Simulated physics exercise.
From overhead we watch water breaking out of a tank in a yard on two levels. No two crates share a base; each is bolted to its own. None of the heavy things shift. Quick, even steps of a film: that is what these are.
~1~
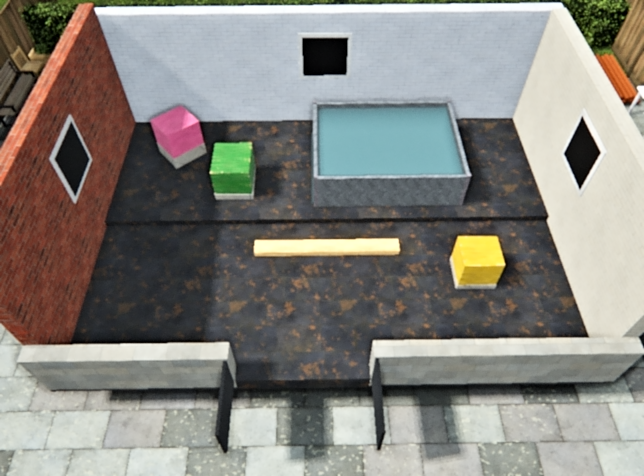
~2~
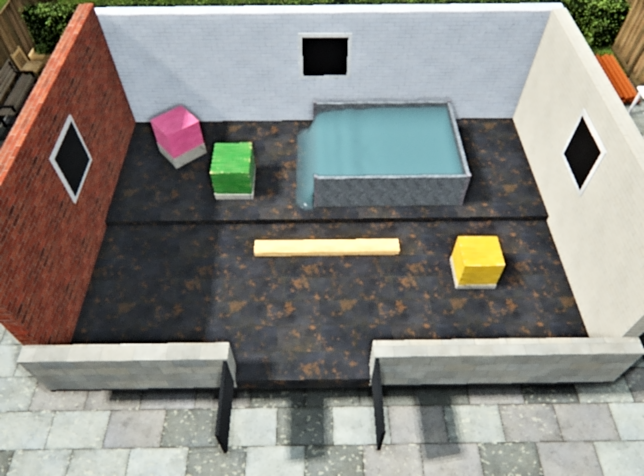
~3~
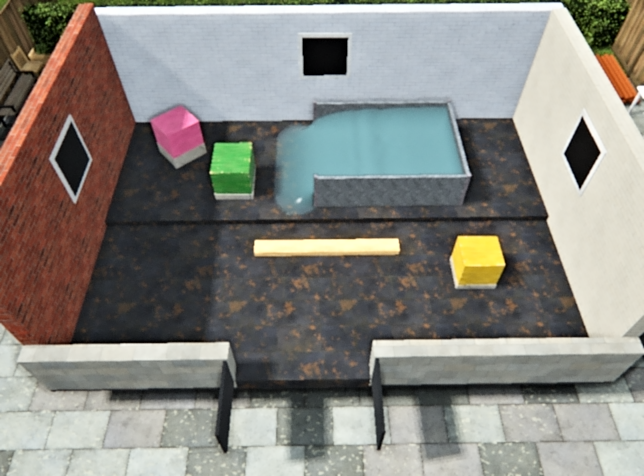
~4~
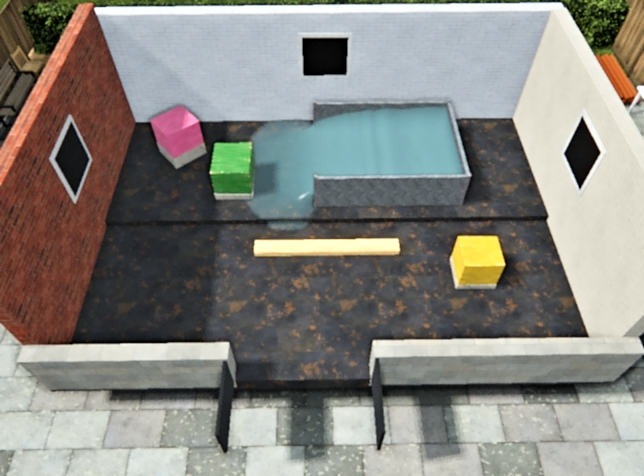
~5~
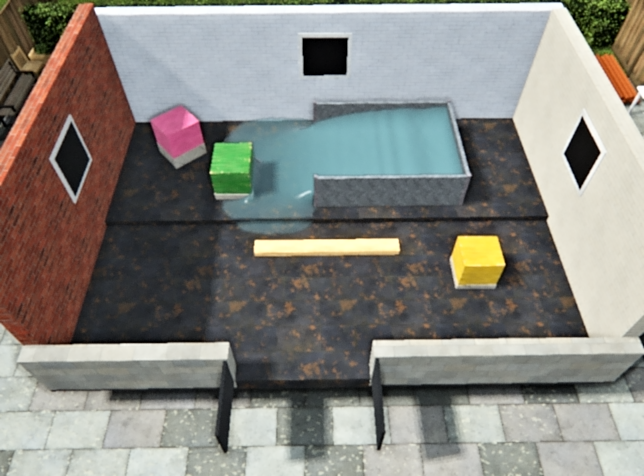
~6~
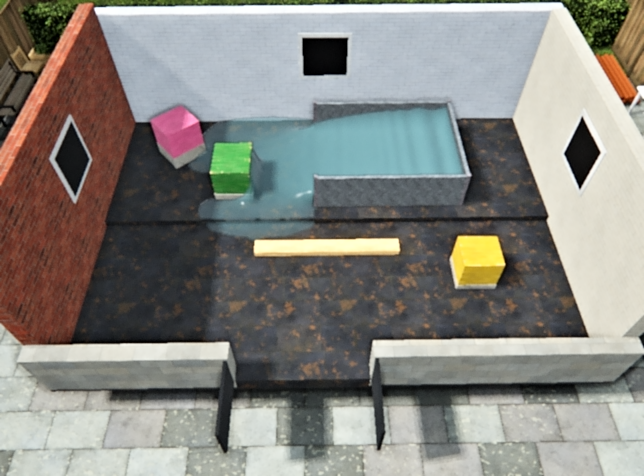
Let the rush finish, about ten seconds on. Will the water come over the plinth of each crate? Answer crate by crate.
The yellow crate: Yes, water reaches it. The green crate: Yes, water reaches it. The pink crate: Yes, water reaches it.
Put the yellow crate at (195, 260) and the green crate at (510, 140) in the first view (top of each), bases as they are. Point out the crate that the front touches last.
From the scene, I'd name the one in green.
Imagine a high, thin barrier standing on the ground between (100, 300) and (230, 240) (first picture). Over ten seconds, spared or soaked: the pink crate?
Looking at it, the pink one gets reached in the end.
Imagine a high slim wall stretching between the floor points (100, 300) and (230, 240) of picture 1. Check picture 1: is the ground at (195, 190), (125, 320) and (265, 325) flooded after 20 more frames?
The first point comes out inundated, the next inundated, the last inundated.
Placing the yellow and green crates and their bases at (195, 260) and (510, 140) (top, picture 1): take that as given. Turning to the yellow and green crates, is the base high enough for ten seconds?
The yellow crate is flooded, and the green one is untouched.
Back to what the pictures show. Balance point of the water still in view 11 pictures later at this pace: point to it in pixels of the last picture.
My guess is about (289, 173).
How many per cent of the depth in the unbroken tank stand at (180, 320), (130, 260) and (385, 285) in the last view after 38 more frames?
Some 30, 30 and 8 in a hundred.
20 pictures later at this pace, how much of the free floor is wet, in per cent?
Some 60 per cent.
A moment on, water covers 25 % of the floor; the yellow crate not reached, the green crate water round its plinth, the pink crate water round its plinth.
Next, water covers 50 % of the floor; the yellow crate not reached, the green crate water round its plinth, the pink crate water round its plinth.
Then, water covers 60 % of the floor; the yellow crate not reached, the green crate water round its plinth, the pink crate water round its plinth.
Later, water covers 80 % of the floor; the yellow crate water round its plinth, the green crate water round its plinth, the pink crate water round its plinth.
In the end, water covers 95 % of the floor; the yellow crate was topped, the green crate was topped, the pink crate was topped.
